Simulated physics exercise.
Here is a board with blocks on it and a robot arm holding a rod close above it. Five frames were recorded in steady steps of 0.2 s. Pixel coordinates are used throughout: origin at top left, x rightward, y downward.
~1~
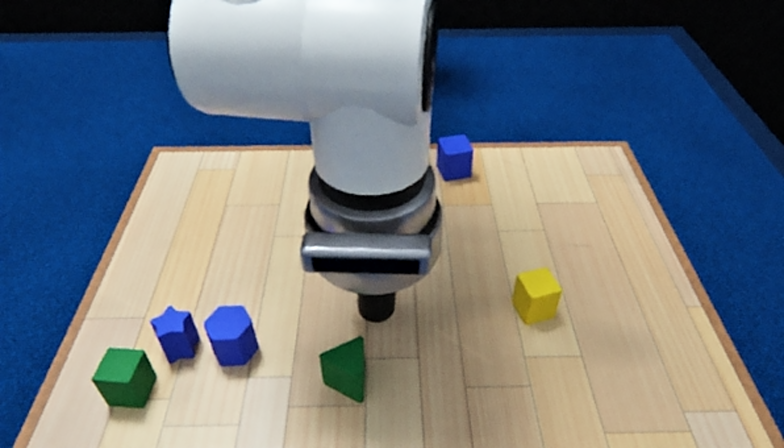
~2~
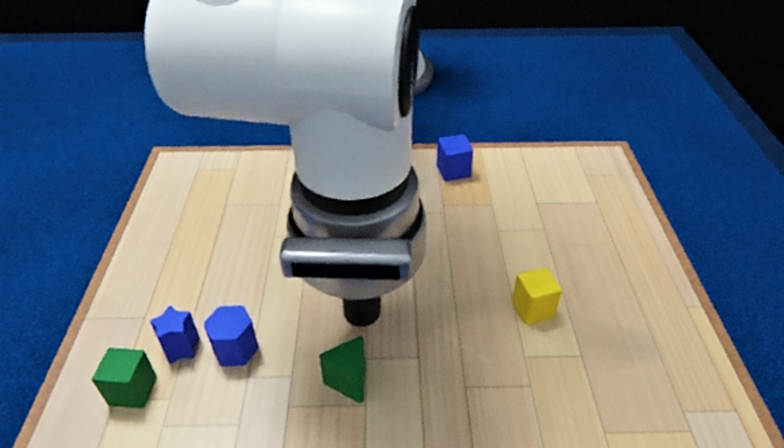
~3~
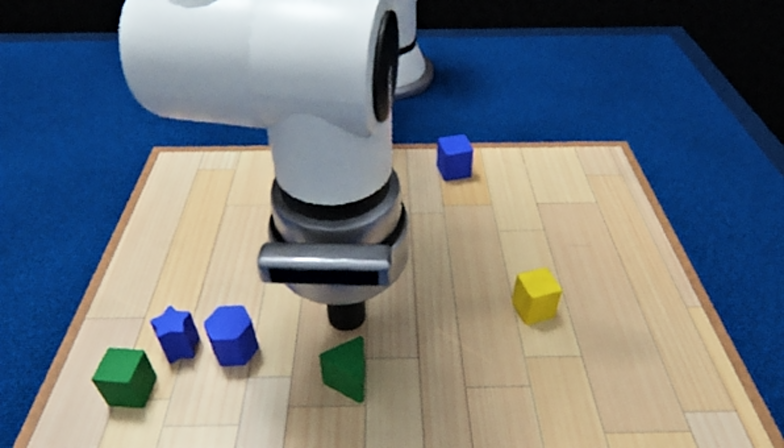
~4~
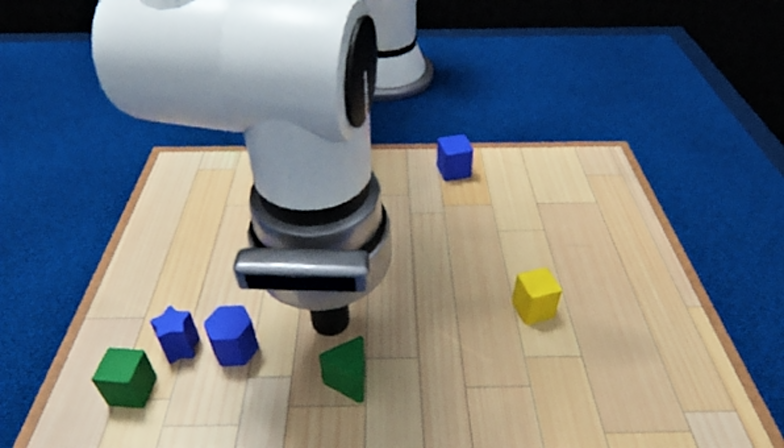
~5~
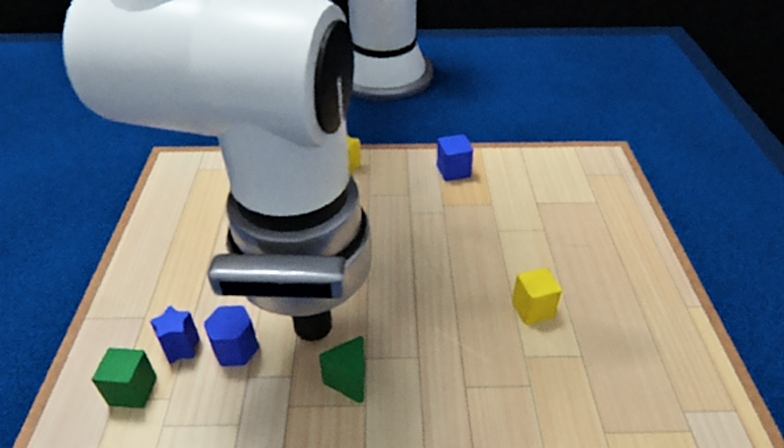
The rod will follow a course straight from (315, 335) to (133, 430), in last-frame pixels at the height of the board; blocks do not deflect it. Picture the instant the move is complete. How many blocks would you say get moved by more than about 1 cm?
I predict one.
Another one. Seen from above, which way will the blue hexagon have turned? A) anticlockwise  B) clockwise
I choose B.
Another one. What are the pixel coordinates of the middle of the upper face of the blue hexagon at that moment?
At roughly (200, 324).
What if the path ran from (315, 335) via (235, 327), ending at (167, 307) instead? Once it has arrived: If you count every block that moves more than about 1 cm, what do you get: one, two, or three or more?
That's one.
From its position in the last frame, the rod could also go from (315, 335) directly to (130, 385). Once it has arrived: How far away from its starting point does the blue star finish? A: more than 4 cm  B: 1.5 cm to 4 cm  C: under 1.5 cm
Choice A: More than 4 cm.
What follows on the original path. One third of the way, rod (256, 354); blue hexagon (214, 323).
Two thirds of the way, rod (195, 386); blue star (163, 319); blue hexagon (200, 324), turned 35° clockwise.
At the end, rod (128, 421); green square (112, 366), turned 25° clockwise; blue star (163, 319); blue hexagon (200, 324), turned 35° clockwise; green three-sided block in place.
